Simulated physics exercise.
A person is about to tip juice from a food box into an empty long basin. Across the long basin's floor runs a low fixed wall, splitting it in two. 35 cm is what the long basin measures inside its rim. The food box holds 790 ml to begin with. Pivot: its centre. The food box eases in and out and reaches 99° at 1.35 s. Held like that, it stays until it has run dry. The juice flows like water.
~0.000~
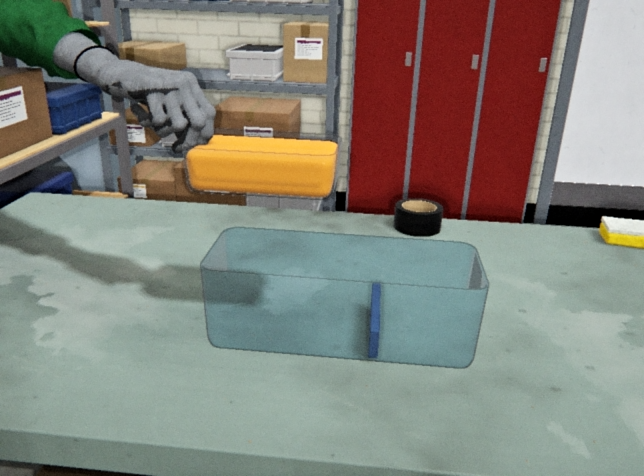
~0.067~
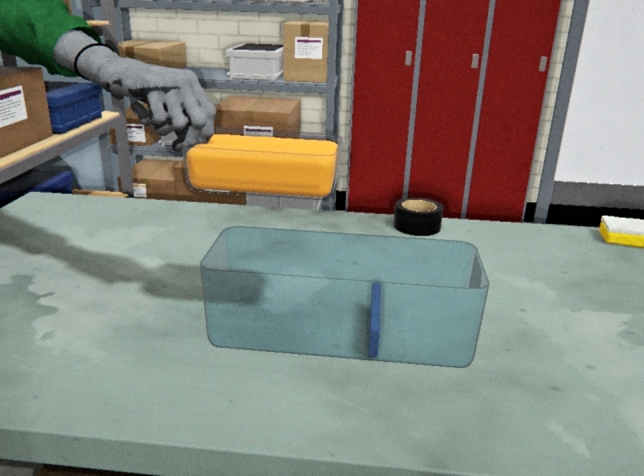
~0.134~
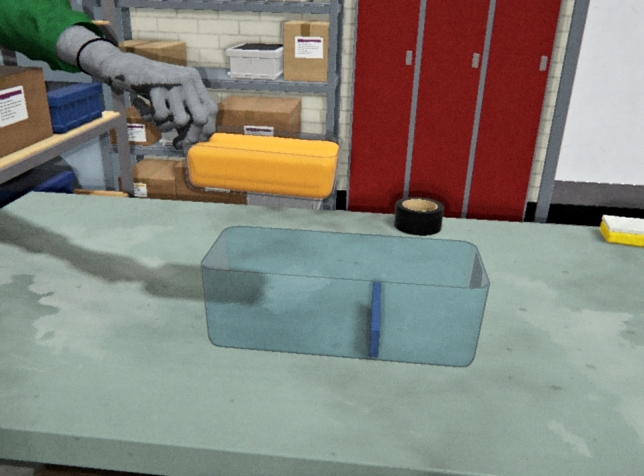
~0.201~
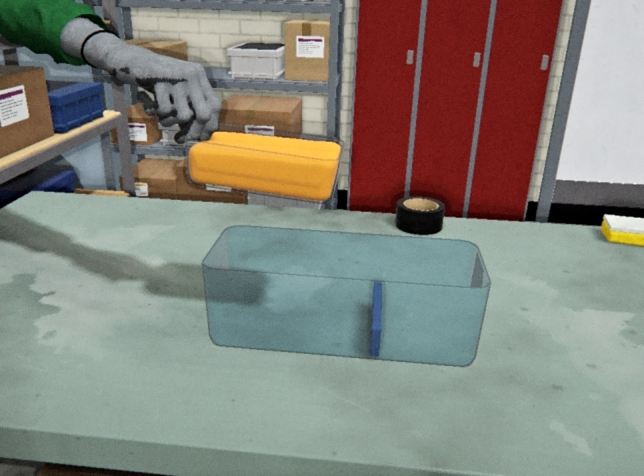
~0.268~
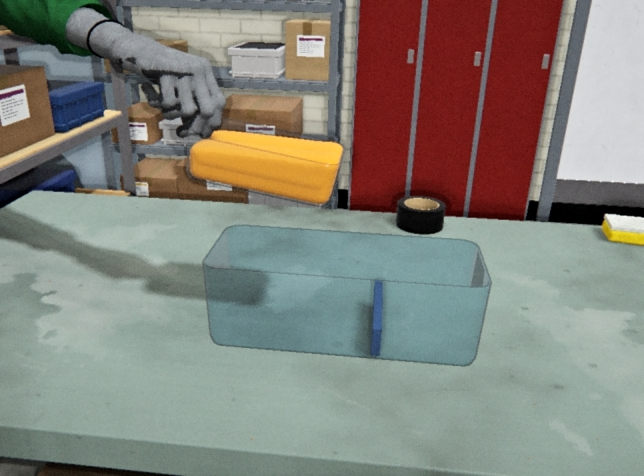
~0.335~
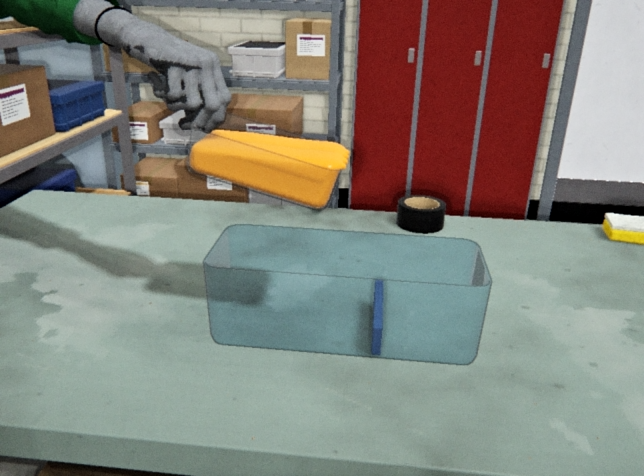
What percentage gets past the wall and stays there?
About 55 per cent.
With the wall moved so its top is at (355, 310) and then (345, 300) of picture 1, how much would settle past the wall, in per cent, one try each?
The first gives near 60 per cent and the second near 70 per cent.
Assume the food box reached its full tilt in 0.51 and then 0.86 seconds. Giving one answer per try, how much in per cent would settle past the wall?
It comes to 25 per cent, and then 50 per cent.
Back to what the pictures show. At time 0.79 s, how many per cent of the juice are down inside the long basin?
Roughly 42 per cent.
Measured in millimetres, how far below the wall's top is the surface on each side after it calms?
Noted: Left near 32 mm, right near 14 mm.
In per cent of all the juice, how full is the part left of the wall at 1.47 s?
I'd say near 34 percent.
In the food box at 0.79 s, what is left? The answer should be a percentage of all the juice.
I'd put it near 20 percent.
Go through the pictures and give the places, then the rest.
It leans 0°; its right rim is at (339, 147); the juice meets the walls at (197, 144) and (337, 151); the long basin's rim runs from (213, 248) to (481, 266); the wall's top is at (376, 306), in the first picture.
It leans 1°; its right rim is at (339, 147); the juice meets the walls at (198, 142) and (337, 151), in the second picture.
It leans 2°; its right rim is at (340, 149); the juice meets the walls at (199, 141) and (338, 151), in the third picture.
It leans 5°; its right rim is at (341, 152); the juice meets the walls at (200, 140) and (339, 152), in the fourth picture.
It leans 9°; its right rim is at (342, 156); the juice meets the walls at (201, 138) and (342, 153), in the fifth picture.
It leans 14°; its right rim is at (343, 162); the juice meets the walls at (202, 138) and (343, 156); 3 per cent is over the edge, in the sixth picture.
By 0.79 s the tilt is 63° and 20 per cent is still to pour, 5 is left of the wall and 37 right of it.
By 1.12 s the tilt is 92° and 5 per cent is still to pour, 28 is left of the wall and 55 right of it.
By 1.47 s the tilt is 99° and 0 per cent is still to pour, 34 is left of the wall and 55 right of it.
By 1.85 s the tilt is 99° and 0 per cent is still to pour, 35 is left of the wall and 55 right of it.
At rest 35 per cent lies left of the wall, 55 right of it and 10 outside.
